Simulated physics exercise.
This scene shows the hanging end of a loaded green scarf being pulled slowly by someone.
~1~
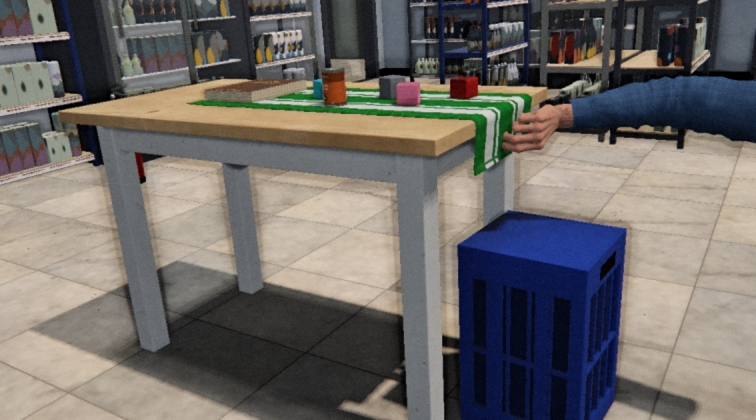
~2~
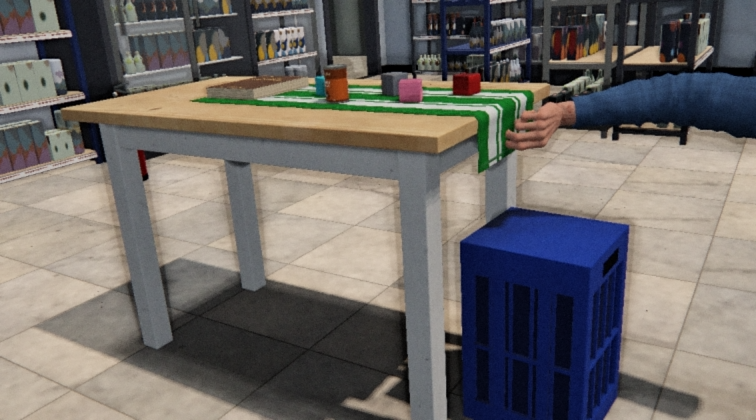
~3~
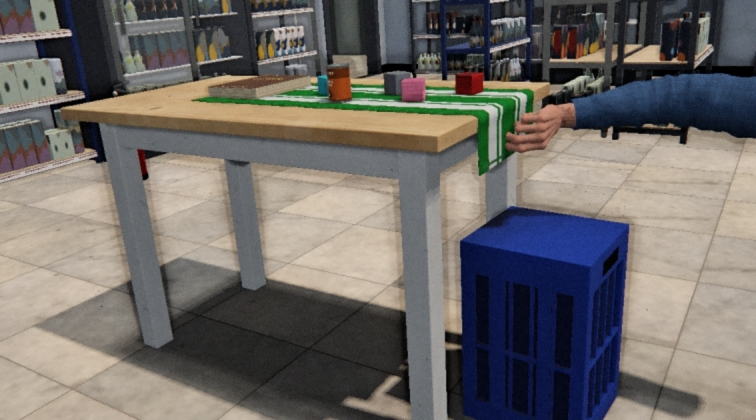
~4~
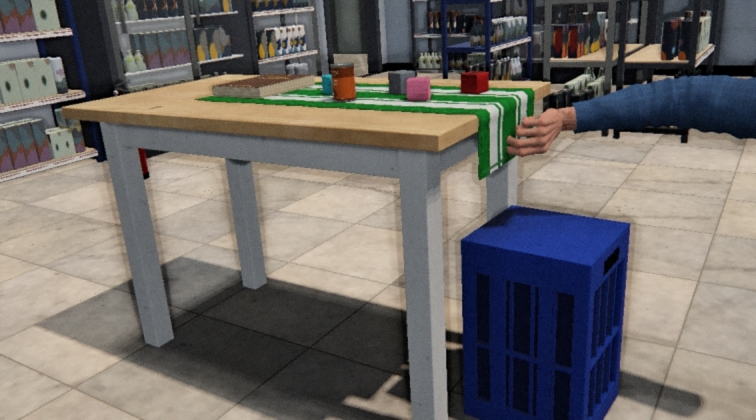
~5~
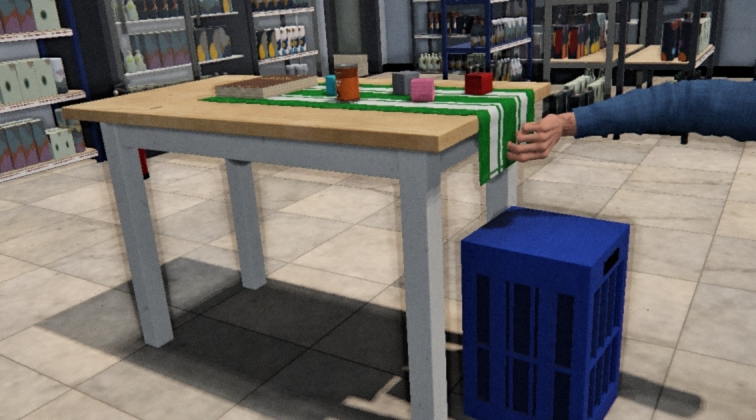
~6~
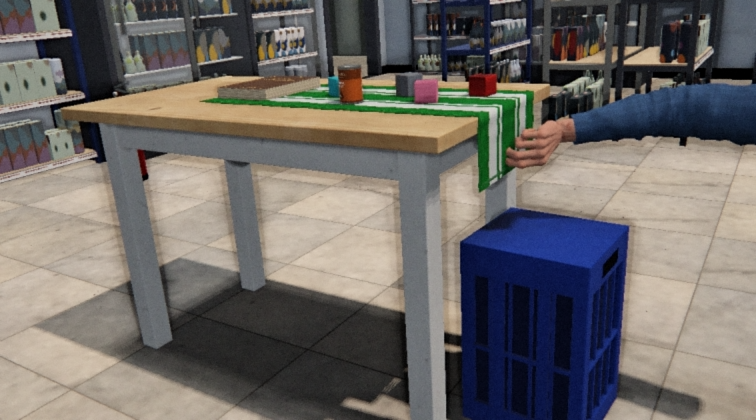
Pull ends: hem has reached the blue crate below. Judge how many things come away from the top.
By the end, one will have gone over.
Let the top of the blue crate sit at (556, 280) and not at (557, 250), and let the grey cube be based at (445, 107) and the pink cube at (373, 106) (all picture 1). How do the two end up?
Observed: Grey cube departs; pink cube remains seated.
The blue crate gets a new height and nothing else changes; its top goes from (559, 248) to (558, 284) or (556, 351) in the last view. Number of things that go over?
2 and 4.
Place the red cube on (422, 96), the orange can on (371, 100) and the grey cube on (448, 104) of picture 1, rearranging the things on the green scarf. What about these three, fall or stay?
Red cube: Safe. Orange can: Safe. Grey cube: Lost.
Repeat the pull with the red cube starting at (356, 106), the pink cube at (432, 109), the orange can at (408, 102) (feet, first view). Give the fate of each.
Red cube safe, pink cube lost, orange can safe.
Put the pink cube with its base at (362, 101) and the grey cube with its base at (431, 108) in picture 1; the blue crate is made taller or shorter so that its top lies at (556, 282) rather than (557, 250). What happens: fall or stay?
Outcome: Pink cube keeps its perch; grey cube is gone.
Soon after, hem near (508, 190); all still up.
After that, hem on the crate; red cube gone.
In the end, hem on the crate; red cube gone. It carries off one.
